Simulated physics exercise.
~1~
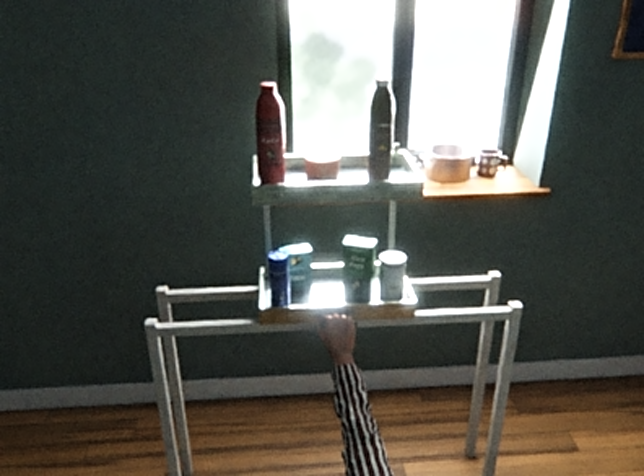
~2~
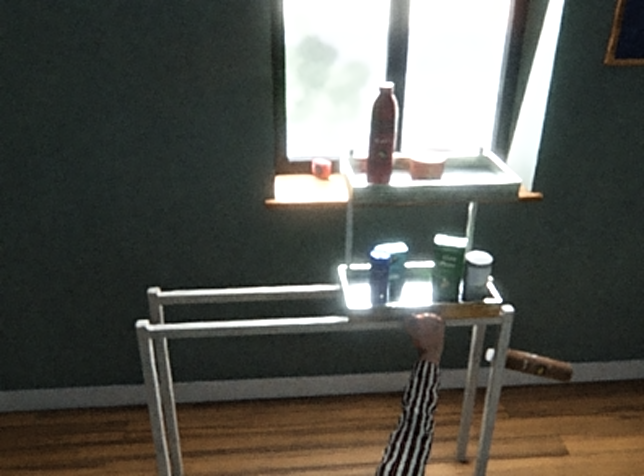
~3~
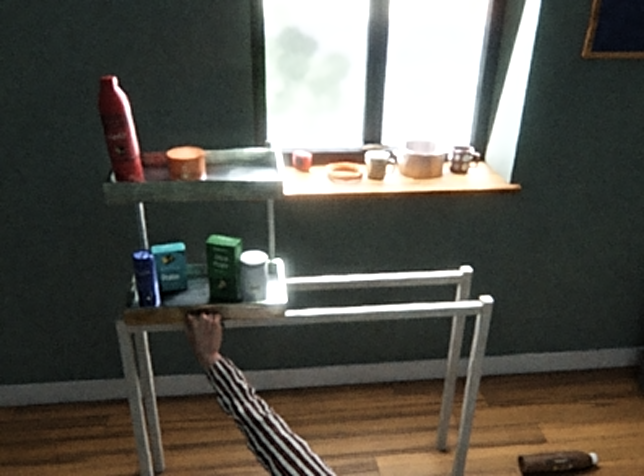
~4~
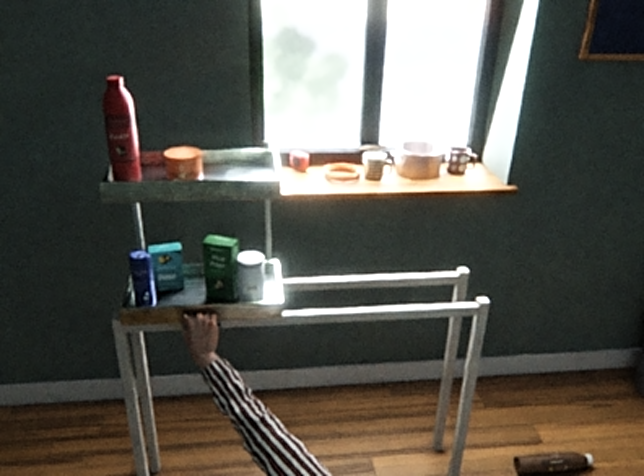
A hand slides a two-tier tray right, toppling a brown bottle off, then slides it left.
